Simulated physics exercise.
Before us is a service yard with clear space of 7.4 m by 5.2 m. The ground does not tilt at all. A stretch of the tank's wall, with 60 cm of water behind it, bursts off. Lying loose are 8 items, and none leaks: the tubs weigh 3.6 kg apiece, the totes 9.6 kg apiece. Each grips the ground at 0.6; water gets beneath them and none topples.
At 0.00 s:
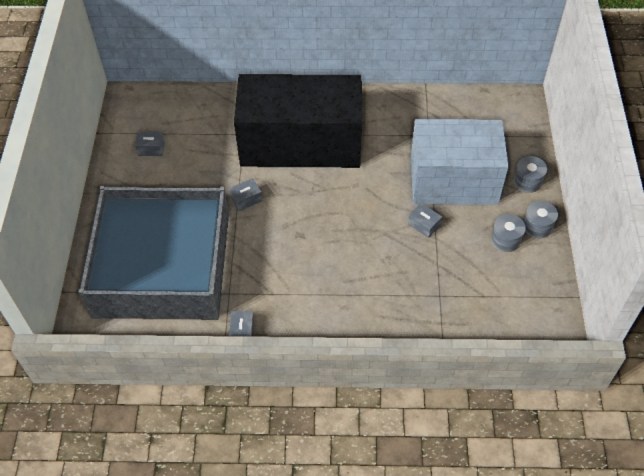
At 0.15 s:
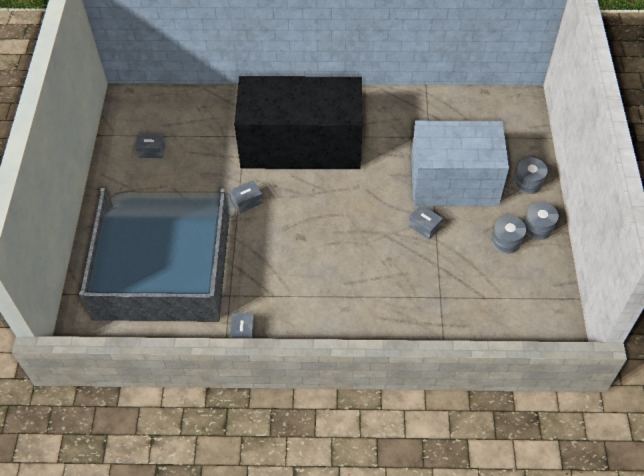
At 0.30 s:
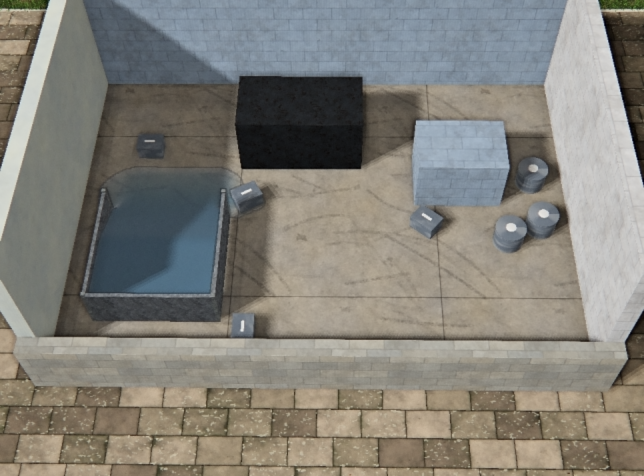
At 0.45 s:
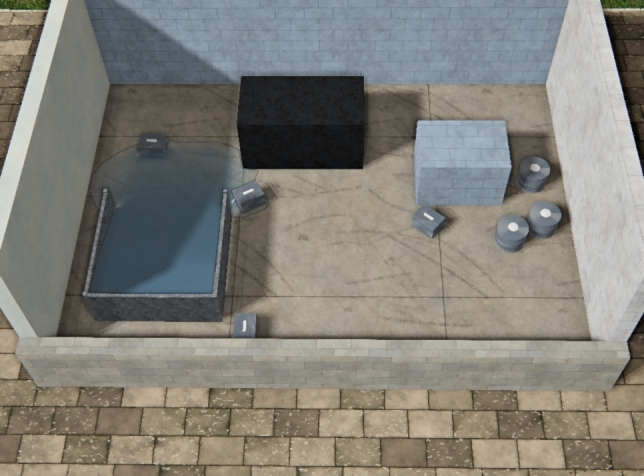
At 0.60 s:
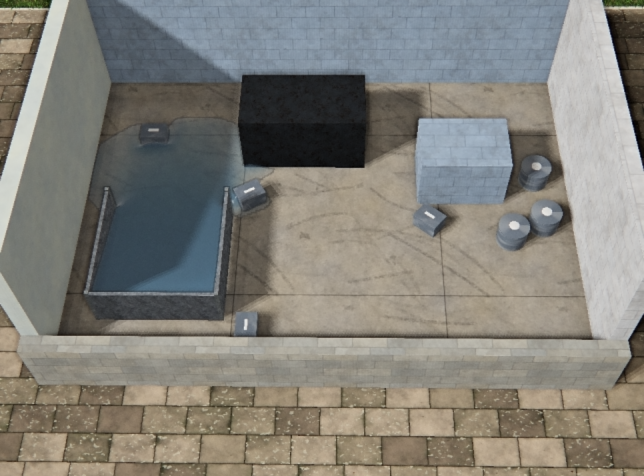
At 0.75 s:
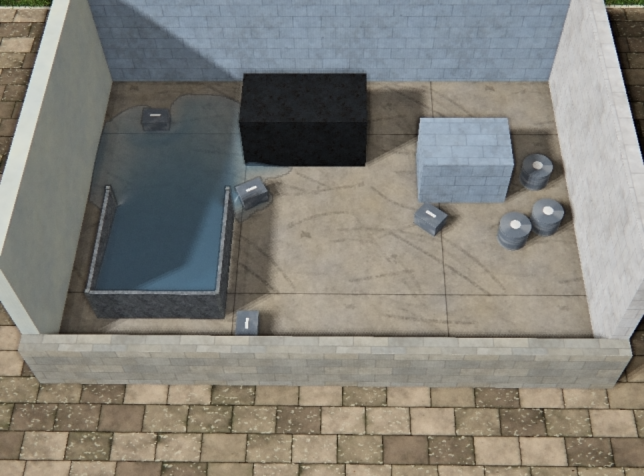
A walled service yard with a flat tan floor is seen from high above its front wall, the camera drifting very slightly. A dark-rimmed tank of blue water sits at left, a black block at back centre, and a pale blue-grey block at right near three grey drums, with small grey boxes scattered around. The tank's back wall bursts off, water spreads rearward across the floor, and the back-left box slides a little backward.
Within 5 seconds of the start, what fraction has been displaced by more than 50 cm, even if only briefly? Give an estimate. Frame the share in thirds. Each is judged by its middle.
That comes to not even a third.
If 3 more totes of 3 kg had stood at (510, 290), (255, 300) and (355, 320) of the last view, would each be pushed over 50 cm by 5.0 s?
One after another they come out inside the limit, inside the limit, inside the limit.
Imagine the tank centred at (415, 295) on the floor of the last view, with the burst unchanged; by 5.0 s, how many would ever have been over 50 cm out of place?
Count: 5.
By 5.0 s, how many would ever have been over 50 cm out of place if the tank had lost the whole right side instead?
4.
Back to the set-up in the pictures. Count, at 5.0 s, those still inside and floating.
Total: 1.
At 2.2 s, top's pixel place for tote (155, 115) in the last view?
Roughly (143, 77) in the same view.
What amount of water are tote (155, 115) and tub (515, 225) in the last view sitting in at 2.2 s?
Depths: Near 37 cm, then near 0 cm.
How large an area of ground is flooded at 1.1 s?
10.5 m2.
After 1.1 s 1 of 8 are over 50 cm from their spots; 0 afloat.
After 2.2 s 1 of 8 are over 50 cm from their spots; 1 afloat.
After 3.5 s 0 of 8 are over 50 cm from their spots; 1 afloat.
After 5.0 s 2 of 8 are over 50 cm from their spots, and 2 have been at some point; 1 afloat.
